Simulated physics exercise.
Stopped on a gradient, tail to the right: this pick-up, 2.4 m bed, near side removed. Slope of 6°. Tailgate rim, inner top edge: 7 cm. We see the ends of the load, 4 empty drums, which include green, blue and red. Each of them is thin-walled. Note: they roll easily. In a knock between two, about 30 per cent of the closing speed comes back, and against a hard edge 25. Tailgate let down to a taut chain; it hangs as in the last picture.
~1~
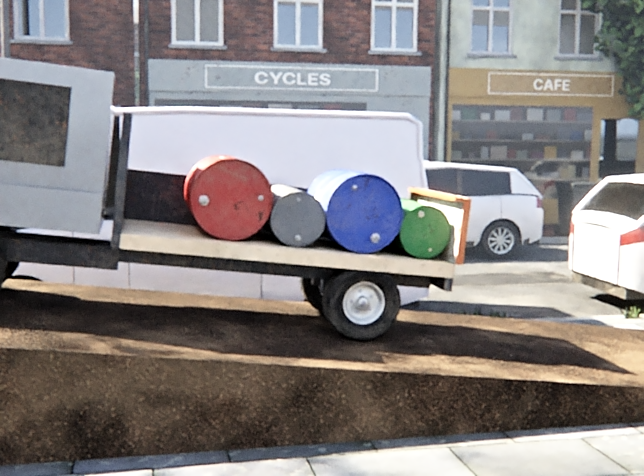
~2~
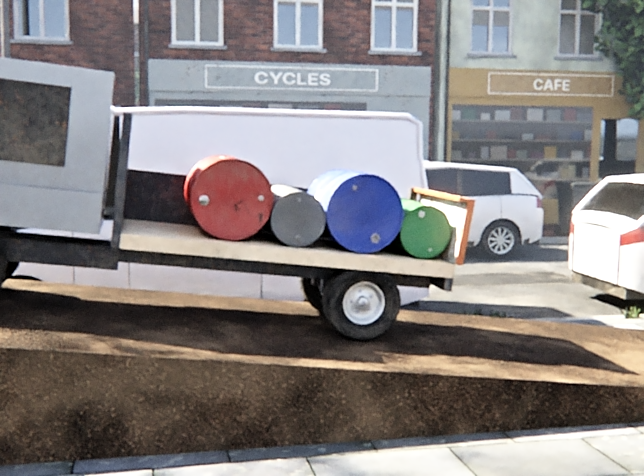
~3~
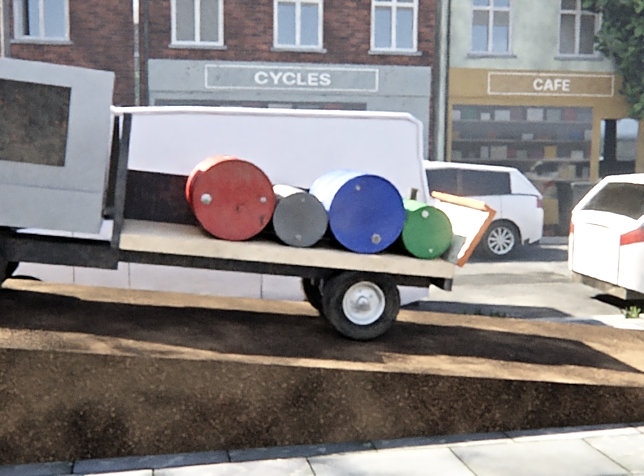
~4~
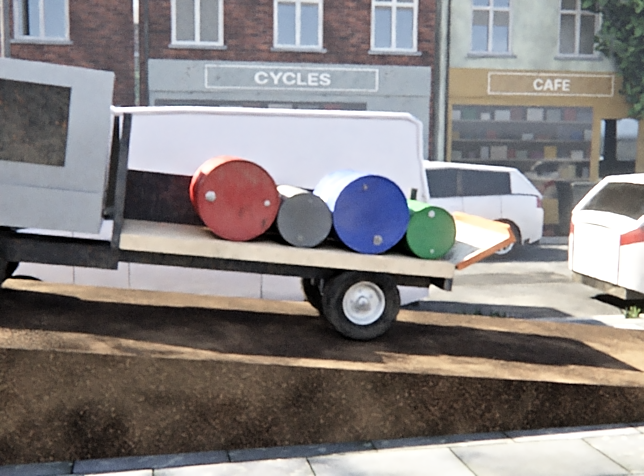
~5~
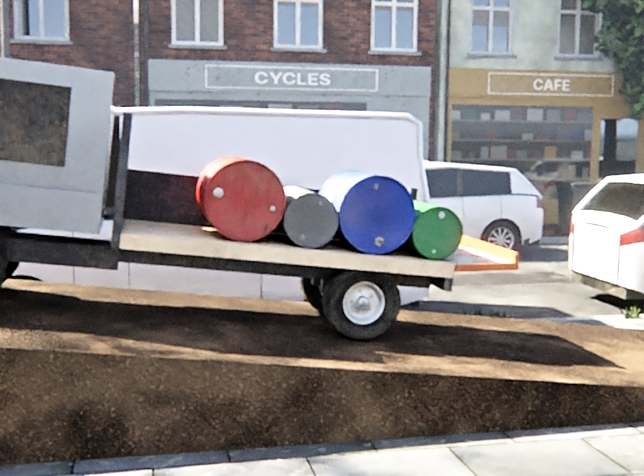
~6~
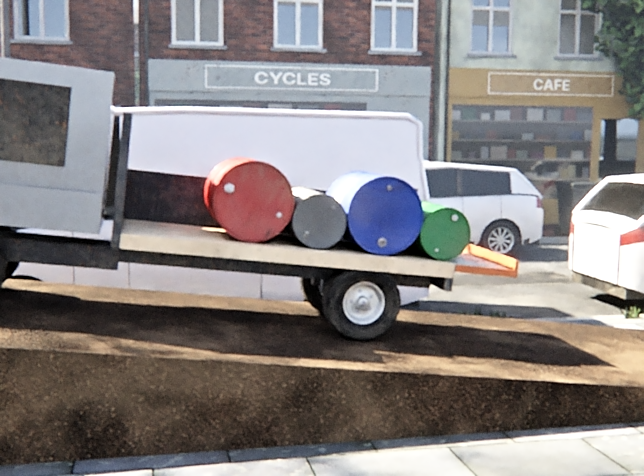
On a sloping street in front of a cycle shop and a cafe, a flatbed truck stands with four drums, red, grey, blue and green, lying in a row. The tailgate swings down past level on the right, and the drums roll slightly right, towards it.
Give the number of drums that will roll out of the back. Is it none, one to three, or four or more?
It is none.
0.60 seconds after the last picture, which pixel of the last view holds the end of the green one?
Position: About (486, 238).
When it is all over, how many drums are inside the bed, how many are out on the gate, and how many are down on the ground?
Respectively 3, 1, 0.
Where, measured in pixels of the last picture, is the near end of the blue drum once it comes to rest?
(431, 220).
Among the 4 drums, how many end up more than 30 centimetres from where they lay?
In all, 4.
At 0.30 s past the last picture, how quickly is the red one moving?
It's going at around 0.5 m/s.
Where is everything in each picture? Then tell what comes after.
The first picture shows green (426, 232), blue (365, 213), red (232, 200); gate 84° above level, tip at (467, 201); 4 of the 4 make up the bottom layer on the bed.
The second picture shows green (426, 232), blue (365, 213), red (233, 200); gate 80° above level, tip at (471, 202).
The third picture shows green (428, 232), blue (367, 214), red (235, 200); gate 57° above level, tip at (492, 212).
The fourth picture shows green (432, 233), blue (371, 214), red (239, 200); gate 26° above level, tip at (512, 239).
The fifth picture shows green (438, 233), blue (378, 215), red (246, 201); gate 1° above level, tip at (515, 266).
The sixth picture shows green (446, 234), blue (386, 216), red (255, 202); gate 6° below level, tip at (514, 274).
Then, 0.3 s past the sixth picture, green is on the gate, 10 cm past the hinge, rolling right; blue is on the bed, 40 cm short of the hinge, rolling right; red is on the bed, 135 cm short of the hinge, rolling right; 0 gone off the back.
Then, 0.6 s past the sixth picture, green is on the gate, 25 cm past the hinge, rolling right; blue is on the bed, 20 cm short of the hinge, rolling right; red is on the bed, 120 cm short of the hinge, rolling right; 0 gone off the back.
Then, 1.0 s past the sixth picture, green is on the gate, 30 cm past the hinge; blue is on the bed, 20 cm short of the hinge; red is on the bed, 115 cm short of the hinge, rolling left; 0 gone off the back.
Finally (1.4 s after the last picture), green is on the gate, 30 cm past the hinge; blue is on the bed, 20 cm short of the hinge; red is on the bed, 115 cm short of the hinge; 0 gone off the back.
